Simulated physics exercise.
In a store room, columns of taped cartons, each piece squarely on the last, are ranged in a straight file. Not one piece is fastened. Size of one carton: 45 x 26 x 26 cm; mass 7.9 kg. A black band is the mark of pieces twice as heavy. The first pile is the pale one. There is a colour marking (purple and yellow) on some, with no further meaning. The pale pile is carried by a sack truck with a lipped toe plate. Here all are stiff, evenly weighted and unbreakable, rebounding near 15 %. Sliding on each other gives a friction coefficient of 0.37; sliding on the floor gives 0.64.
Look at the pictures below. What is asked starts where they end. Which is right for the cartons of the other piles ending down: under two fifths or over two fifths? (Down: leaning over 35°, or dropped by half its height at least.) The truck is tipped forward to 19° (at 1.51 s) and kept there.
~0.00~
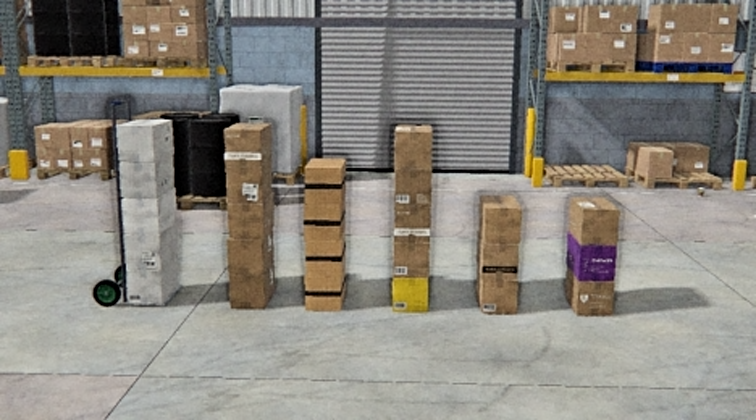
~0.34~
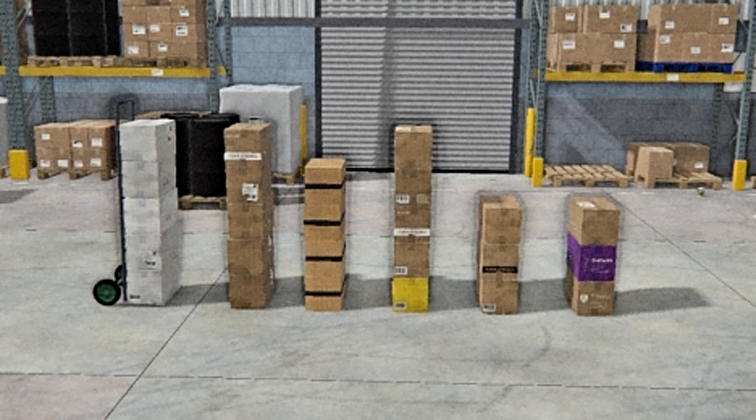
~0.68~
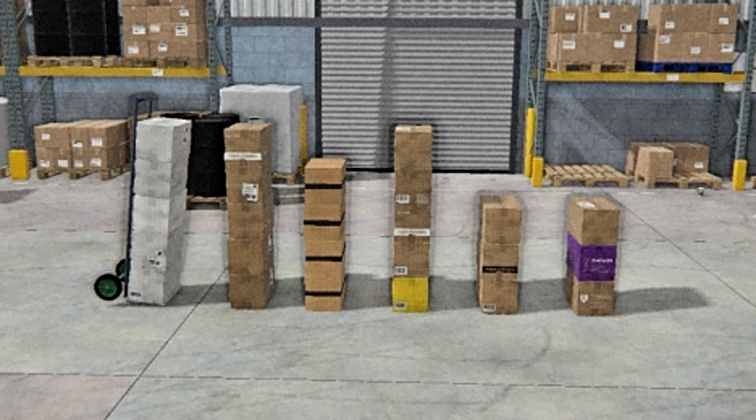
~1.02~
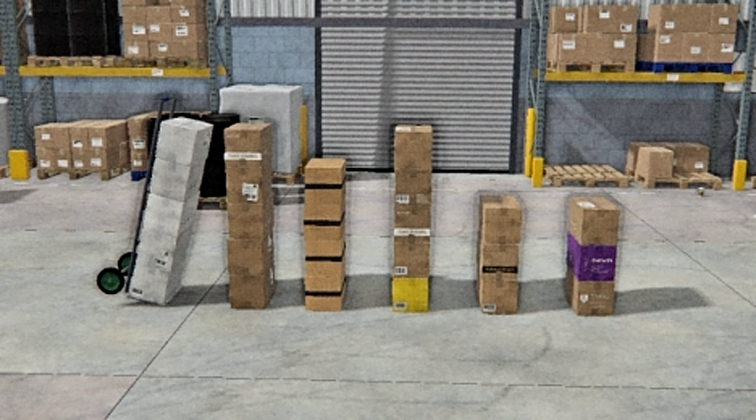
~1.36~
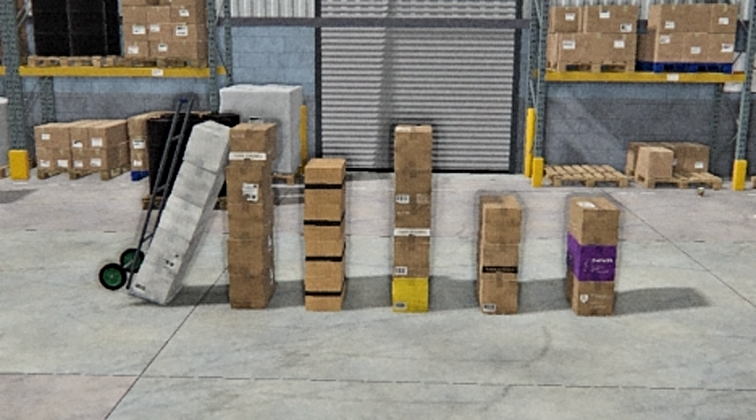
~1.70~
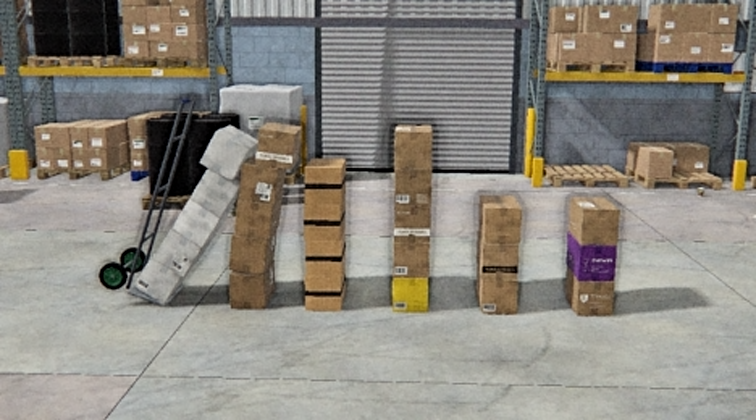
It's going to be beyond two fifths.
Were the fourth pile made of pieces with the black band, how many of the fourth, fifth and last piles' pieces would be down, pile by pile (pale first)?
Down by pile: Fourth 5, fifth 3, last 2.
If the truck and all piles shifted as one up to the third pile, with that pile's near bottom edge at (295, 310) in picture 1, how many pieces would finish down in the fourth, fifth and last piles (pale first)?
Count of fallen pieces - fourth: 5; fifth: 2; last: 2.
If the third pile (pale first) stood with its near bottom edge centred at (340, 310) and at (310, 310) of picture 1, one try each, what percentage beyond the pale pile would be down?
You'd get 100 percent the first time and 100 percent the second.
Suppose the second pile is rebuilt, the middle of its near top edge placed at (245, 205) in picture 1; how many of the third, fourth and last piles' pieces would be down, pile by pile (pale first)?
Result: Third pile 0, fourth pile 0, last pile 0.
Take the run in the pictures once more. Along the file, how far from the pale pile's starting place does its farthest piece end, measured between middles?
I'd put it at close to 120 cm.
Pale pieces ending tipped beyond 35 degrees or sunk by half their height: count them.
I count 5 pale pieces.
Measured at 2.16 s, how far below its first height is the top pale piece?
About 20 cm.
After 2.16 s, 5 of the pale pile down; none of the 20 other cartons down, 7 disturbed.
After 2.78 s, 5 of the pale pile down; 4 of the 20 other cartons down; yellow carton 6° from how it stood.
After 3.26 s, 5 of the pale pile down; 11 of the 20 other cartons down; yellow carton 28° from how it stood.
After 3.86 s, 5 of the pale pile down; 20 of the 20 other cartons down; purple carton 52° from how it stood, 19 cm lower; yellow carton 39° from how it stood.
In the end (4.8 s), 5 of the pale pile down; 20 of the 20 other cartons down; purple carton on its side; yellow carton 39° from how it stood. That is 100 per cent. From the last view, middles, purple carton near (673, 291), yellow carton near (426, 280).
